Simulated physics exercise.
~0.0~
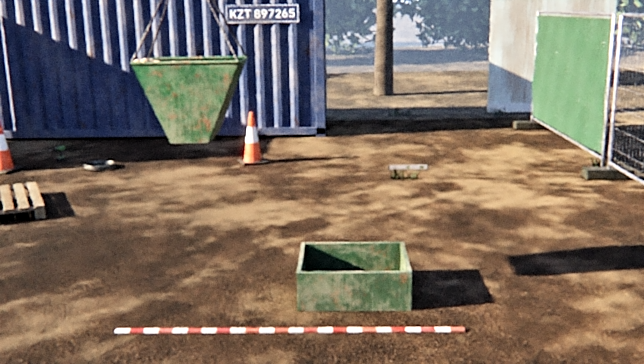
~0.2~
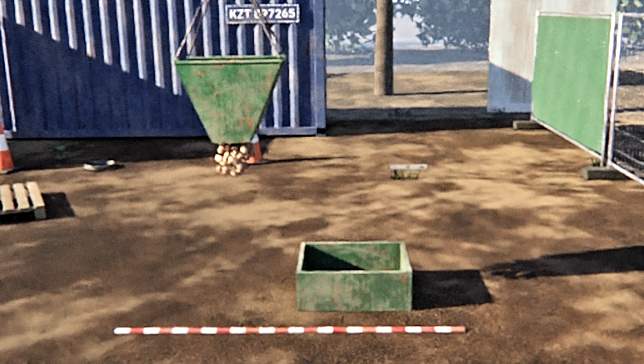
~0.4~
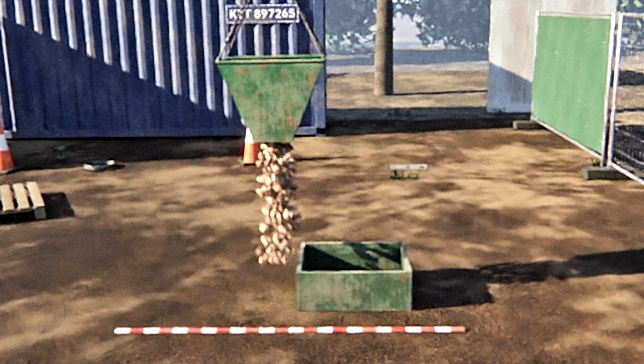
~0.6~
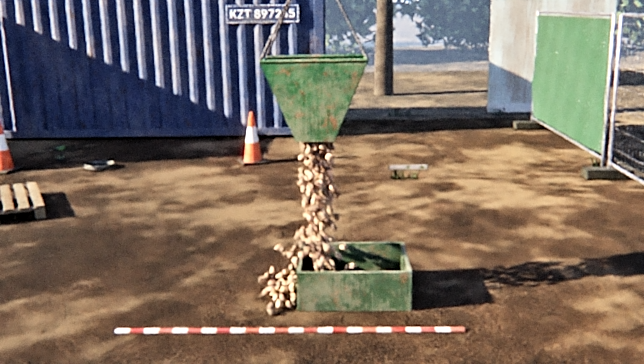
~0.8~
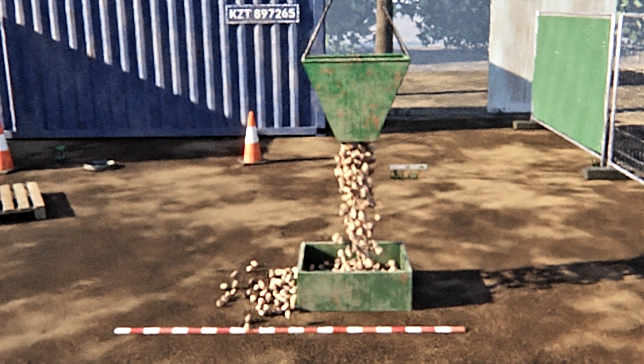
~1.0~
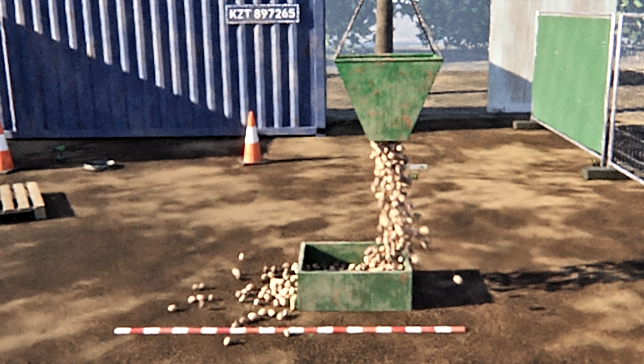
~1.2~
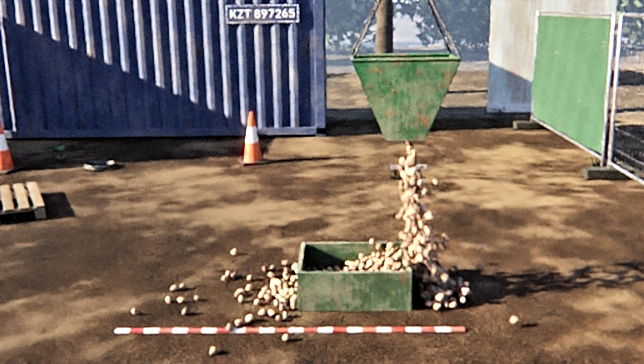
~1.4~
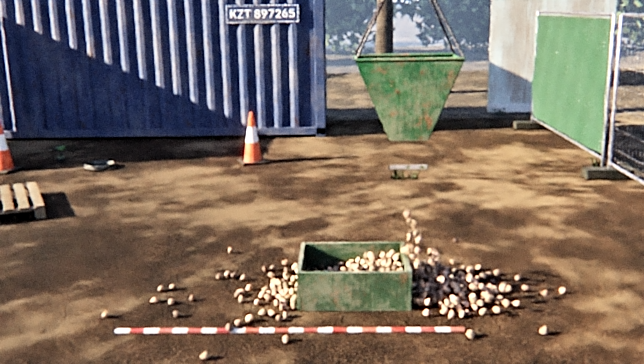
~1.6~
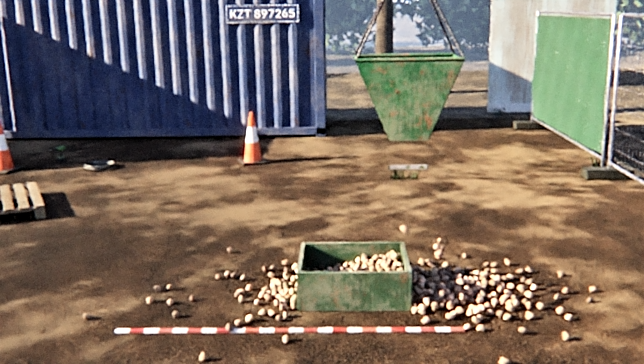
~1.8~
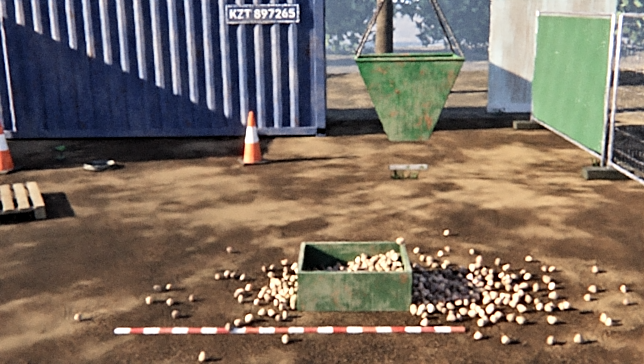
The clip shows a green hopper moving right above a dirt yard, pouring rounded stones from its base, first left of a green bin, then into it, then beyond its right side. The emptied hopper stops, with stones in the bin and scattered on both sides.
